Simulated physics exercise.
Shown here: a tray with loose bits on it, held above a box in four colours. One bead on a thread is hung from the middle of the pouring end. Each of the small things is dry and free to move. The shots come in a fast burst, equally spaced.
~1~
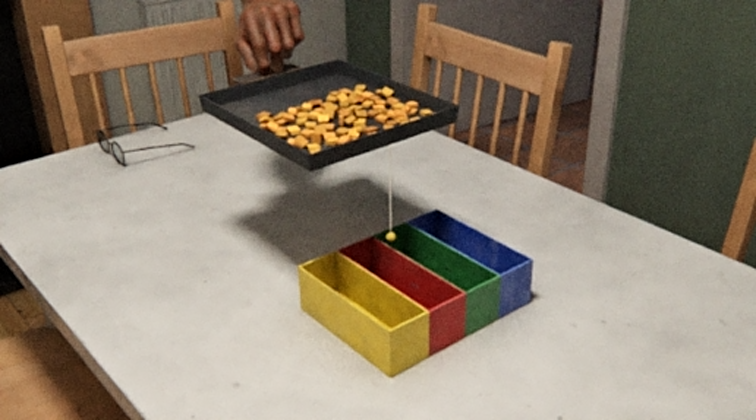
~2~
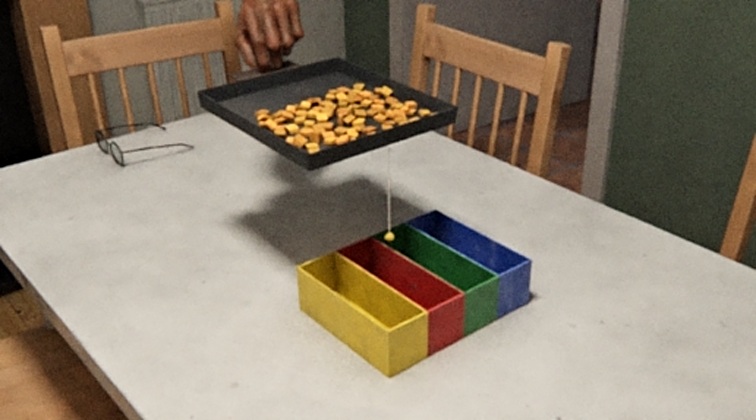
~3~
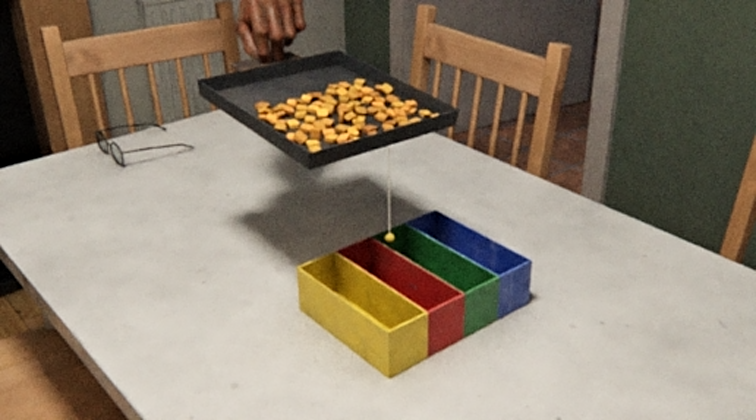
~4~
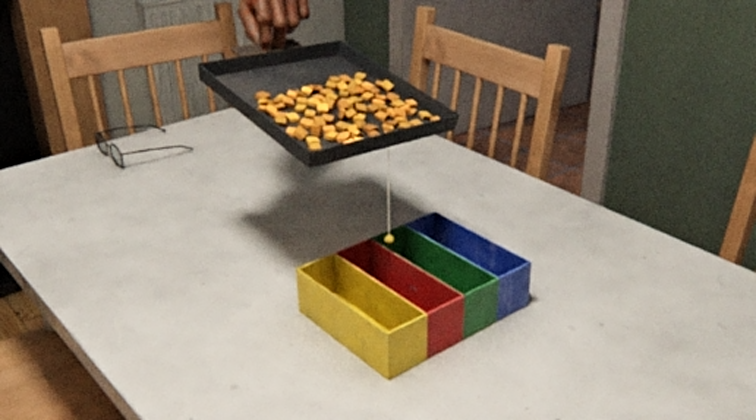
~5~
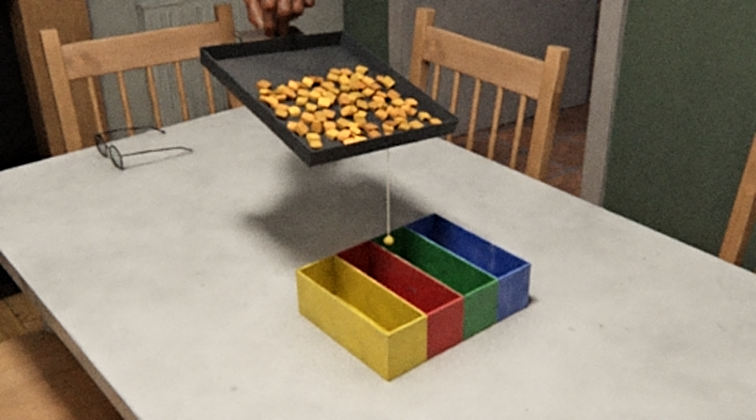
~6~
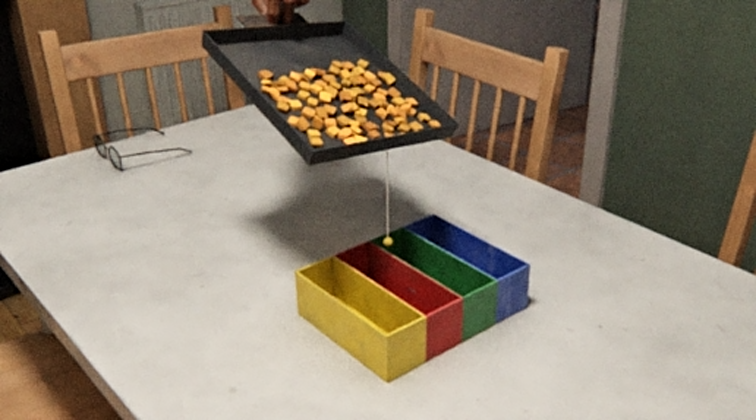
A hand gradually tilting a dark tray of golden cereal squares above a box with yellow, red, green and blue compartments.
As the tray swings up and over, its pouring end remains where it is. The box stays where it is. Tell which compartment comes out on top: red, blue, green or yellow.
It is blue that comes out on top.
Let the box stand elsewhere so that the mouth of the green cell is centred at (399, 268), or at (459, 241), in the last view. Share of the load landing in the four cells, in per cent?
You'd get near 50 percent first and near 100 percent next.
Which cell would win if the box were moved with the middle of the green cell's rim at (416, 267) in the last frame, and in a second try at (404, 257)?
Try one: The blue cell; try two: The cell in blue.
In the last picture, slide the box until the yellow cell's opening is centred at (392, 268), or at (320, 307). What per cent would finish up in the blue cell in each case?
About 0 and 30 per cent respectively.
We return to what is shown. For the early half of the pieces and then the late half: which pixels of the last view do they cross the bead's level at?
At about (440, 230), then at (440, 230).
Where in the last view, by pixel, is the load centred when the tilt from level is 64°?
The load's middle is around (400, 111).
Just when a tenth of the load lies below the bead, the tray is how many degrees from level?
Roughly 90 degrees from level.
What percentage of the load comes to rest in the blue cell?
Close to 60 in every hundred pieces.
Just after the last frame, tray tipped steeply; every one on the tray.
A moment on, tray tipped past a quarter turn; roughly two thirds on the tray; roughly a quarter in the blue cell; just a few in the green cell; just a few in the red cell; about a tenth falling or outside the box.
Further on, tray tipped past a quarter turn; roughly two thirds in the blue cell; roughly a quarter in the green cell; about a tenth in the red cell; just a few falling or outside the box.
When it is over, tray tipped past a quarter turn; roughly two thirds in the blue cell; roughly a quarter in the green cell; about a tenth in the red cell; not one in the yellow cell; just a few outside the box.
